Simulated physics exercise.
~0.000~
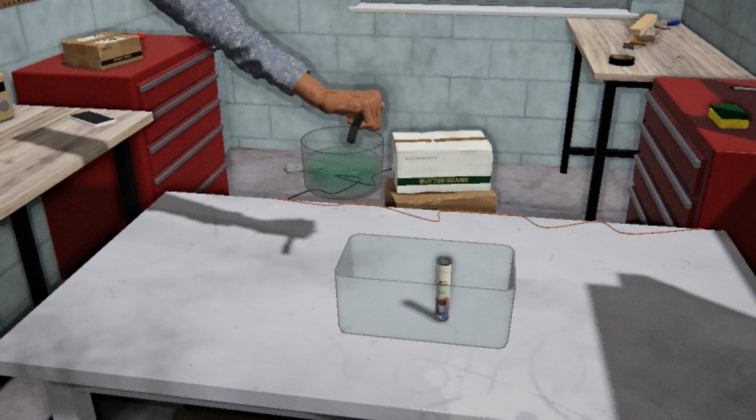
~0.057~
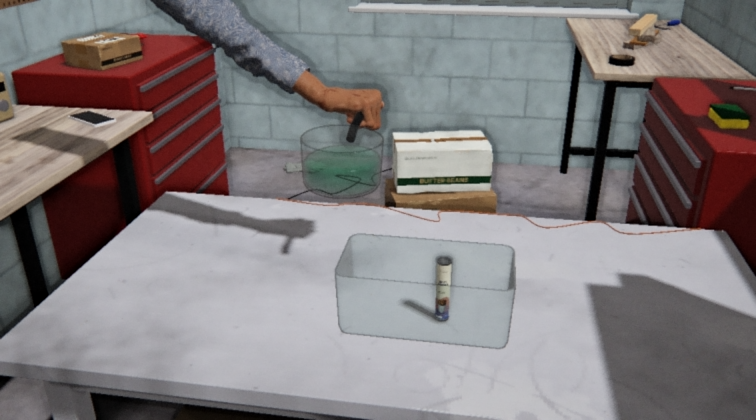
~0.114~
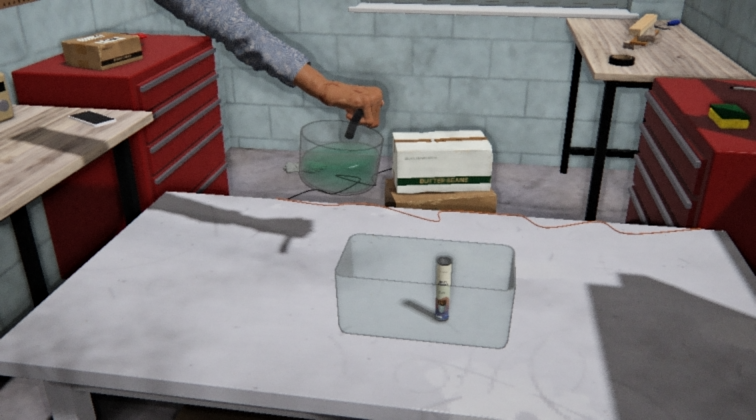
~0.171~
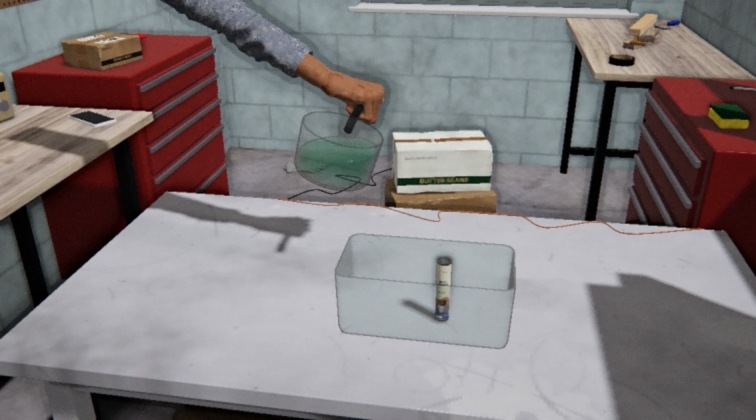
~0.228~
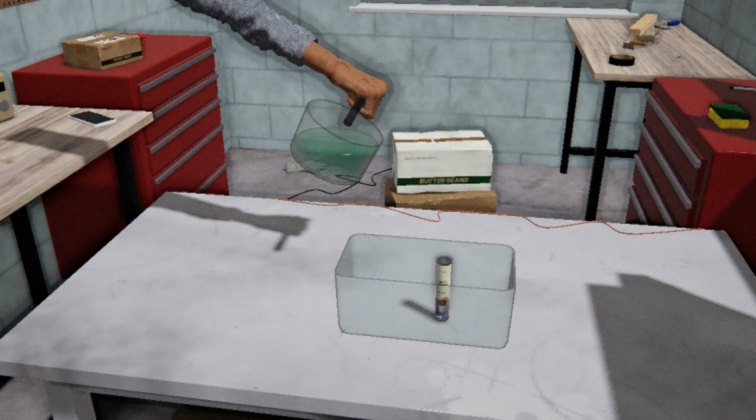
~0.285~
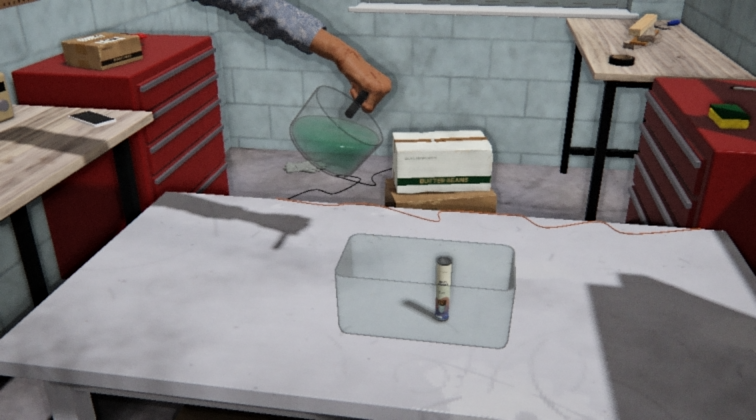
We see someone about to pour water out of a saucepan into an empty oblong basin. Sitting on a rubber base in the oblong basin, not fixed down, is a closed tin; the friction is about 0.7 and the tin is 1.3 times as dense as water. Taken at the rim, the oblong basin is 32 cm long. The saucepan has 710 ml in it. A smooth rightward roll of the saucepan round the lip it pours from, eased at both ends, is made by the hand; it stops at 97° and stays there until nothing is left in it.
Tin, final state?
It does not capsize.
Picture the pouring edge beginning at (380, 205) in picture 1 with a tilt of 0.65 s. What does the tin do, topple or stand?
After that, the tin overturns.
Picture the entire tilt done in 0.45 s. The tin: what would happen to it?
Outcome - the tin stays erect.
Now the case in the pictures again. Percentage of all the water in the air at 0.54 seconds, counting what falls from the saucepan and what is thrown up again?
Around 46 percent.
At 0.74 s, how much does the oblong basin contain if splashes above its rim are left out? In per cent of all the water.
Some 42 per cent.
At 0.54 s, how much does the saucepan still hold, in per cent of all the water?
About 54 percent.
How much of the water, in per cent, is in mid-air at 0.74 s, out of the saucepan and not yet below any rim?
Around 46 percent of the liquid.
By 0.54 s the tilt is 91° and 53 per cent is still to pour; the tin stands where it began.
By 0.74 s the tilt is 97° and 12 per cent is still to pour; the tin stands where it began.
By 0.93 s the tilt is 97° and 3 per cent is still to pour; the tin stands where it began.
By 1.15 s the tilt is 97° and 1 per cent is still to pour; the tin leans 6°.
At rest the tin stands where it began.
